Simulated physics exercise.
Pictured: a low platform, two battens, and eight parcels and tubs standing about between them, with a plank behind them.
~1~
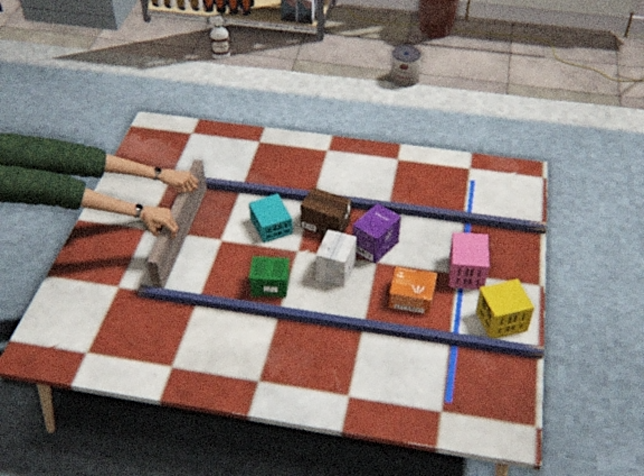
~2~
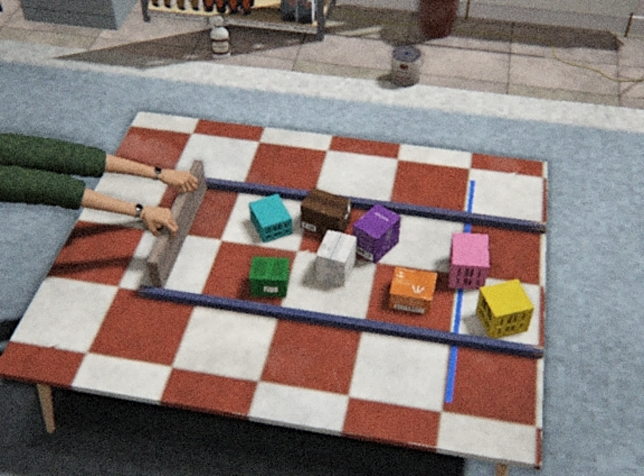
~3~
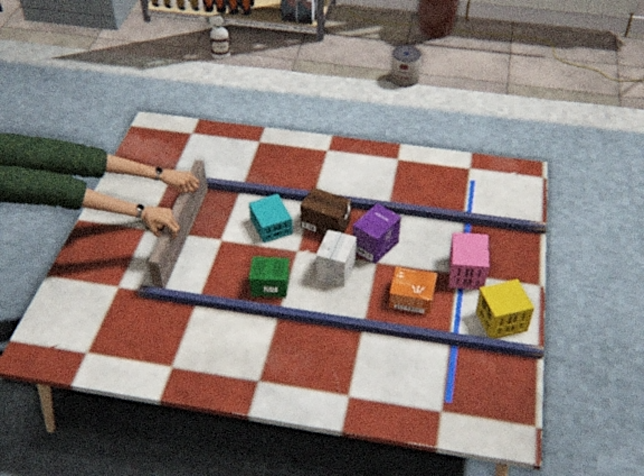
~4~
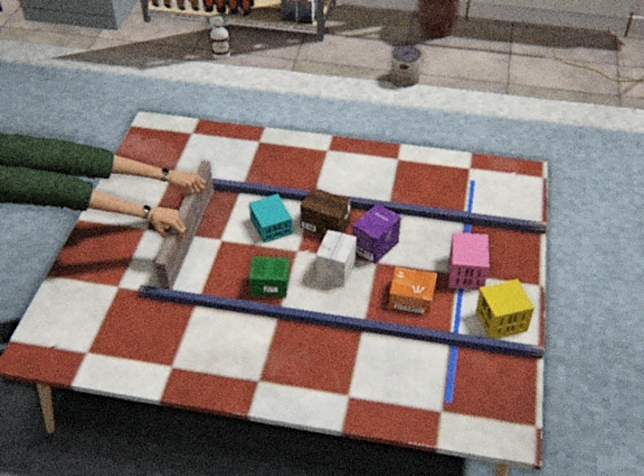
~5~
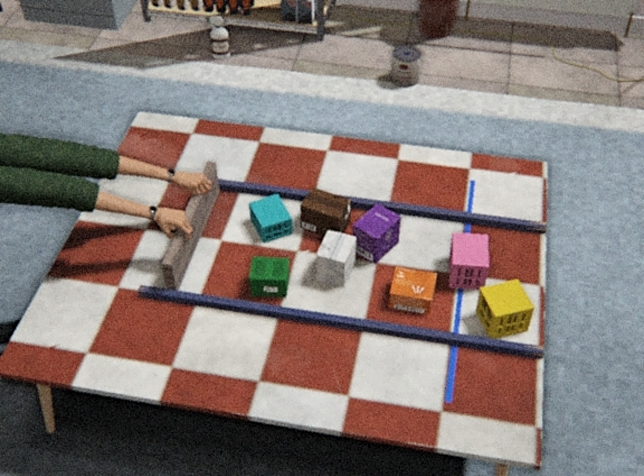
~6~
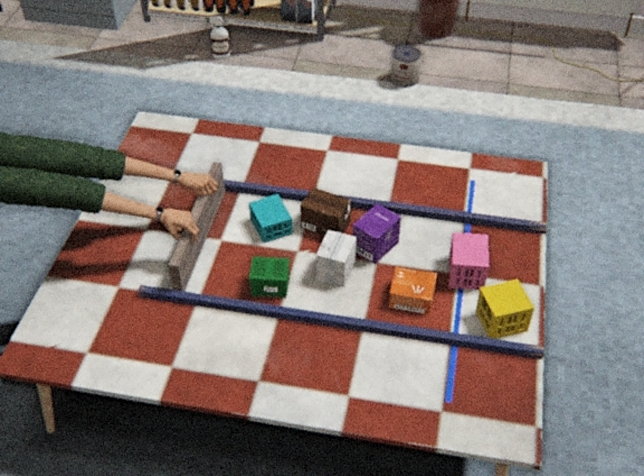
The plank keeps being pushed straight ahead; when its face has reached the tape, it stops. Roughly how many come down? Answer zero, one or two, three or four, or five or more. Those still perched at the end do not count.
One or two.
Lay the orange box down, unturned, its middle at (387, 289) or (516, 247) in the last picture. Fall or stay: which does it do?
It keeps its place, then topples off.
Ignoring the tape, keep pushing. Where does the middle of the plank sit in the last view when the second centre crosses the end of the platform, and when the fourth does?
Roughly (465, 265) for the earlier crossing, roughly (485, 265) for the later one.
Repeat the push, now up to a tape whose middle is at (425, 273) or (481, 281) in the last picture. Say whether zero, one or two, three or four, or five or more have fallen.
First tape: Zero; second tape: Just one or two.
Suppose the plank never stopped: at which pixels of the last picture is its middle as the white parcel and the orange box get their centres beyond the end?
I'd put it close to (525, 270), and close to (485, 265) for the other one.
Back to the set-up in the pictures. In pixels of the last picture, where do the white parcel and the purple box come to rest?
Going in order, first (481, 281) and next (525, 259).
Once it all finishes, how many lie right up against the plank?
3 touch it.
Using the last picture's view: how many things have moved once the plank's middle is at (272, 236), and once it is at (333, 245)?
So 3, and at the other place 5.
Early on, none off yet; yellow crate at rest near (504, 310); pink crate at rest near (468, 261); orange box at rest near (413, 291).
Finally, the number that fall off is one or two; lost, yellow crate.
